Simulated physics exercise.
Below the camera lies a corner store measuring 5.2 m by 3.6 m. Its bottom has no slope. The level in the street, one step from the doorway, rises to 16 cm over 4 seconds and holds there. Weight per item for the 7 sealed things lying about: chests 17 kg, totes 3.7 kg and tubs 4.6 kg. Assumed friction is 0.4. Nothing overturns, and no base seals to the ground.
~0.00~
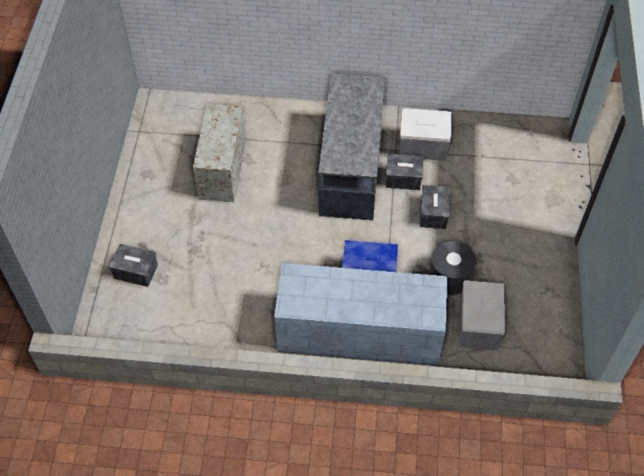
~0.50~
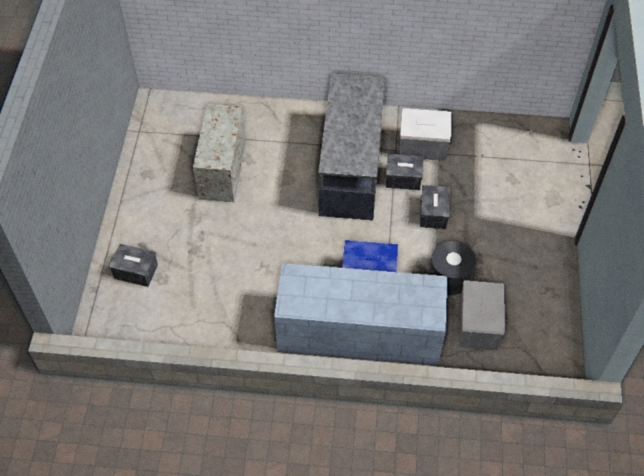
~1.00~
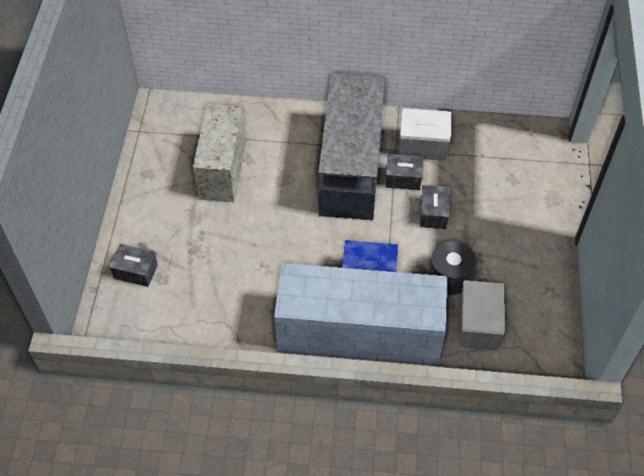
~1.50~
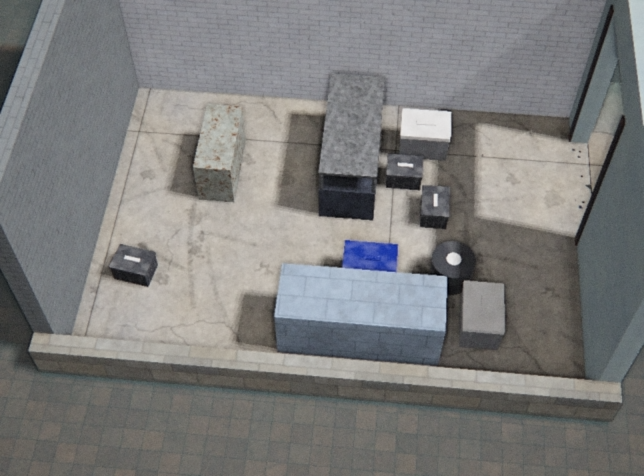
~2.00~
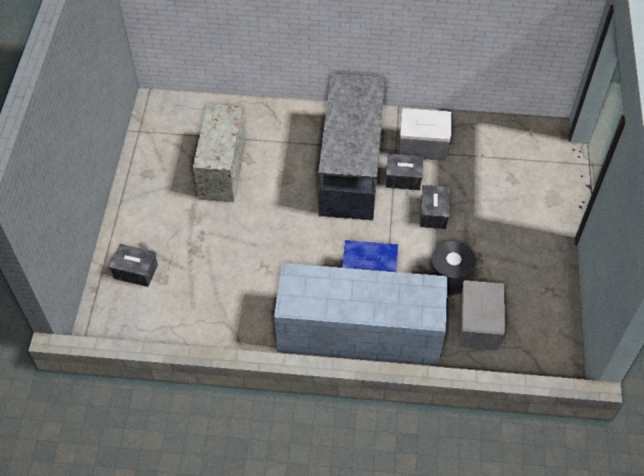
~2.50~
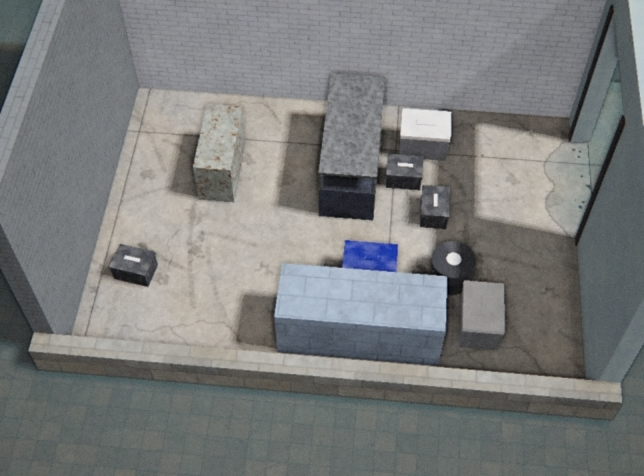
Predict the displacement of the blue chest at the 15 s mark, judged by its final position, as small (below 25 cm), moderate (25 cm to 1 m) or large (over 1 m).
Large.
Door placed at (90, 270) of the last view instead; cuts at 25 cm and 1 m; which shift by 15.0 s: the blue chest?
Outcome: The blue chest moves far off.
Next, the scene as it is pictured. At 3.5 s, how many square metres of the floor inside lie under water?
Close to 1.5 m2, I'd say.
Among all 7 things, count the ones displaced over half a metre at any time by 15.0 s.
6.
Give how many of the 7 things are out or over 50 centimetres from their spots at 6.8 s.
I count 1 of them.
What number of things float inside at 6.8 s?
At that moment it comes to 3.
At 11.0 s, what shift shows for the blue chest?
140 cm or so by then.
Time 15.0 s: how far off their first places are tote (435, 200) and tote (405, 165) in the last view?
In turn: 300 cm, 200 cm.
After 3.5 s the blue chest is near (370, 258), 0.0 m from its start, aground; 0 afloat.
After 6.8 s the blue chest is near (358, 269), 0.2 m from its start, aground; 3 afloat.
After 11.0 s the blue chest is near (241, 259), 1.3 m from its start, aground; 5 afloat.
After 15.0 s the blue chest is near (191, 226), 1.9 m from its start, afloat; 7 afloat.
